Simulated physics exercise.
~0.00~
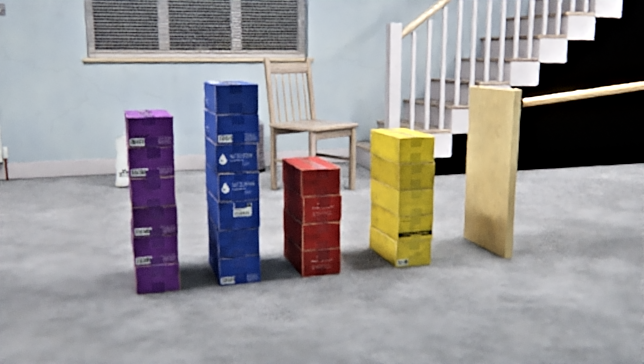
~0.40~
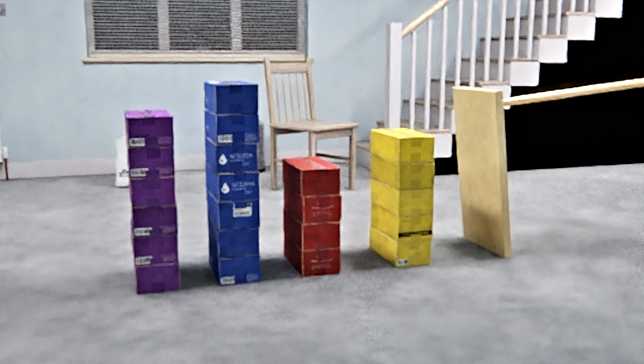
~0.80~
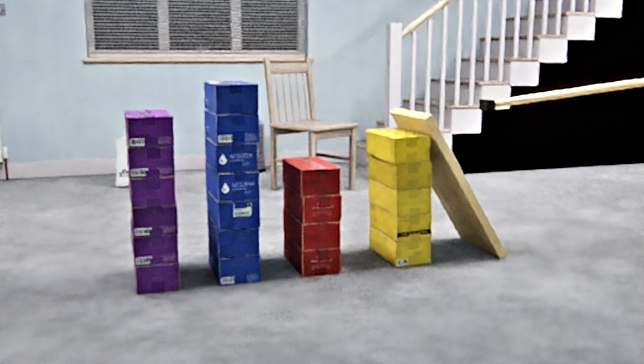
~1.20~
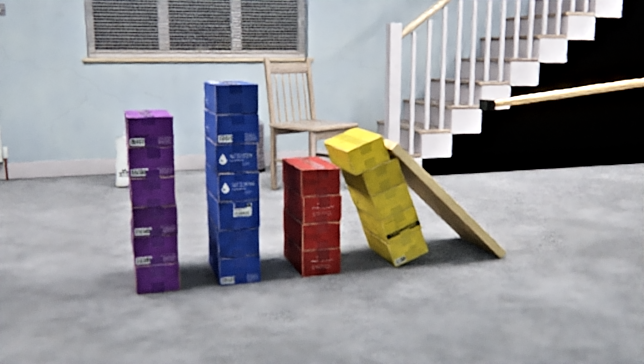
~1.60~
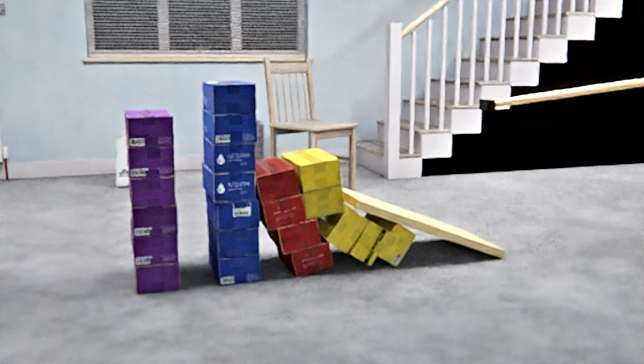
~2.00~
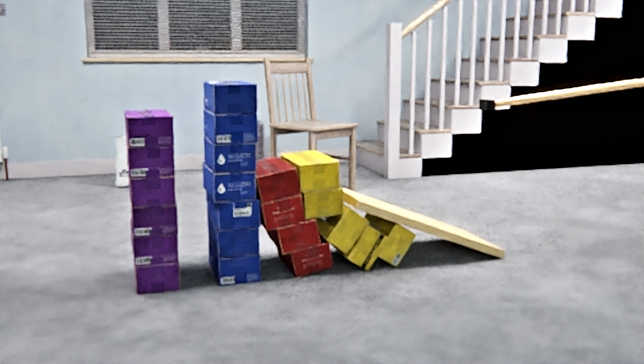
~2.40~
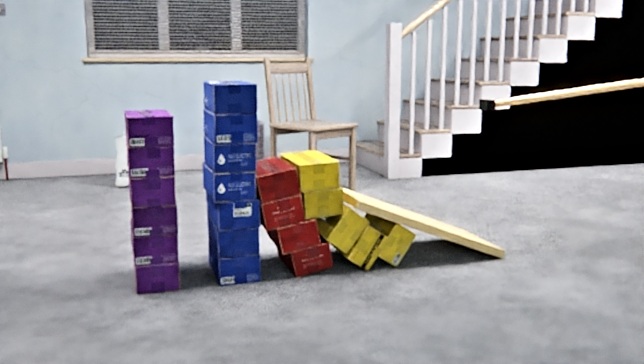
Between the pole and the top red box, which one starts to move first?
The pole moves first, pushing the board near its top. The top red box shifts only later, when the yellow boxes tumble into the red stack.
